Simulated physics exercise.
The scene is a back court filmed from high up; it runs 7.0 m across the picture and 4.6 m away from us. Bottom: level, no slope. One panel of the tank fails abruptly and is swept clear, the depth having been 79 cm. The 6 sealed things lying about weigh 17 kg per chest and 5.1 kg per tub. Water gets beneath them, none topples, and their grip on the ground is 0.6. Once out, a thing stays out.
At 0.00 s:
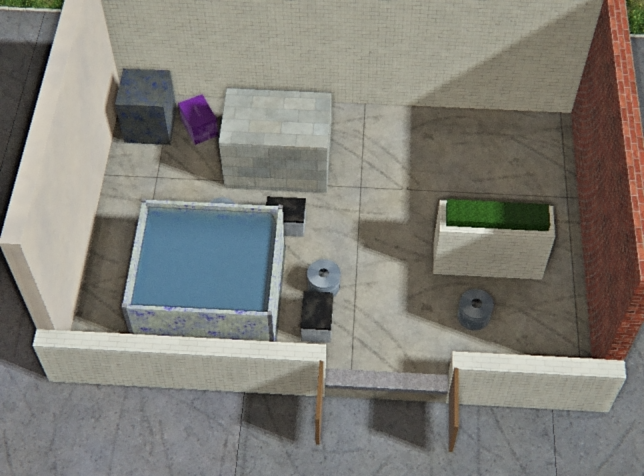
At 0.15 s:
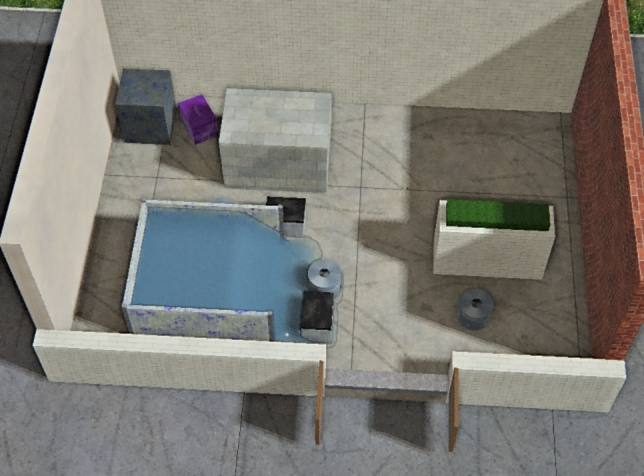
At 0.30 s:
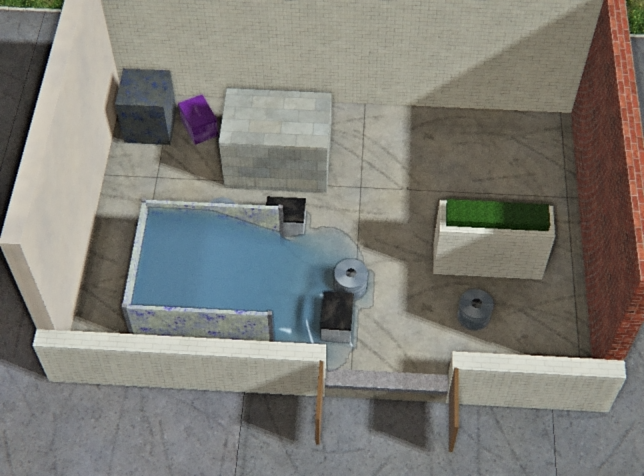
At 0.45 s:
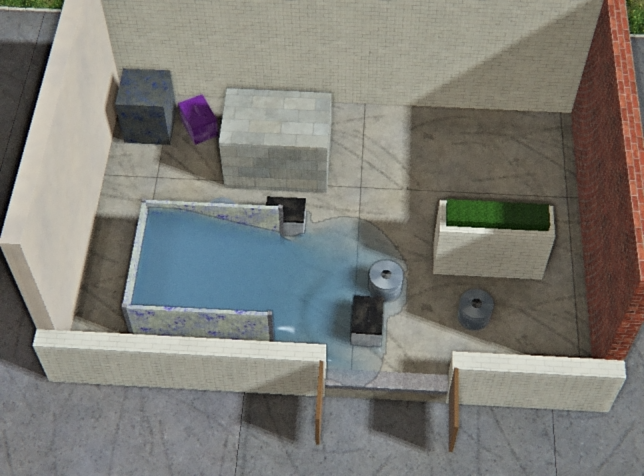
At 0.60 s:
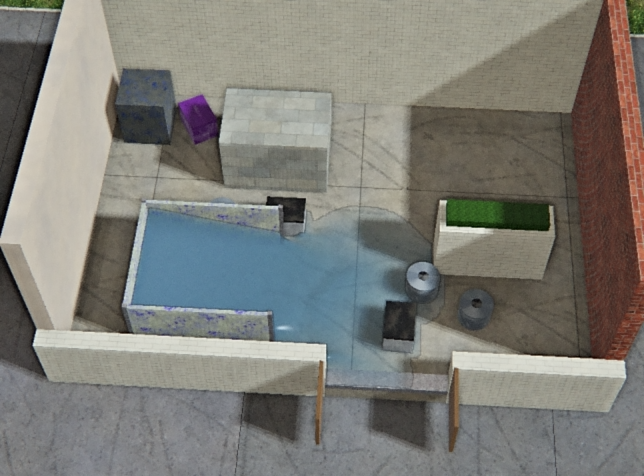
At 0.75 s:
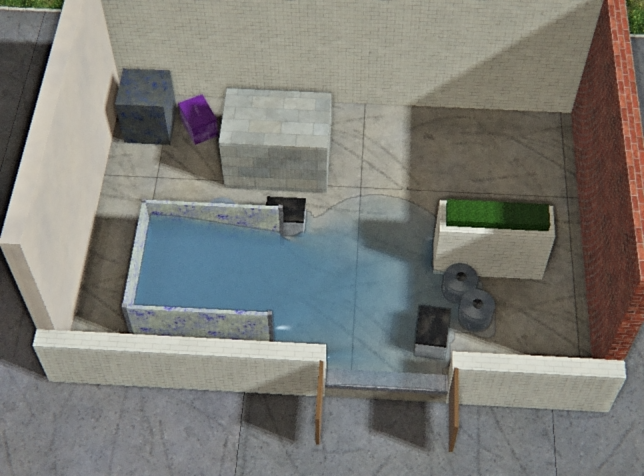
In a walled back court, the right side of a water tank gave way and water spread across the floor, pushing a round grey object and a dark-topped box to the right.
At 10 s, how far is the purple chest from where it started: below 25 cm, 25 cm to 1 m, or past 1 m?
Expect a moderate change in position.
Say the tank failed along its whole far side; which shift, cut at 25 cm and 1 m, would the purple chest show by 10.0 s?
In that scenario the purple chest would have been washed far off.
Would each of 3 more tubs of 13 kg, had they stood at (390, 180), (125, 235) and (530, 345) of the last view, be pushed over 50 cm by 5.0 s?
Order as asked - not as far, not as far, farther.
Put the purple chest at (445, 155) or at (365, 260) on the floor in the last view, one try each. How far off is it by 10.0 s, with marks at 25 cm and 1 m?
Run 1: It is pushed far off. Run 2: It is pushed far off.
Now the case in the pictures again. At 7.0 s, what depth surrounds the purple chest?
I'd say around 6 cm.
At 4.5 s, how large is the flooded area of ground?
About 22 m2.
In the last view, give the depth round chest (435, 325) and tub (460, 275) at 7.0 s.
I'd put it at 8 cm and 9 cm respectively.
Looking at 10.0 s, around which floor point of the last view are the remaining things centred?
Mean position: Approximately (312, 204).
After 2.0 s the purple chest is near (197, 111), 0.0 m from its start, aground; 0 of 6 are out; 3 afloat.
After 4.5 s the purple chest is near (197, 111), 0.0 m from its start, aground; 0 of 6 are out; 3 afloat.
After 7.0 s the purple chest is near (182, 128), 0.4 m from its start, aground; 0 of 6 are out; 3 afloat.
After 10.0 s the purple chest is near (184, 146), 0.7 m from its start, aground; 0 of 6 are out; 3 afloat.
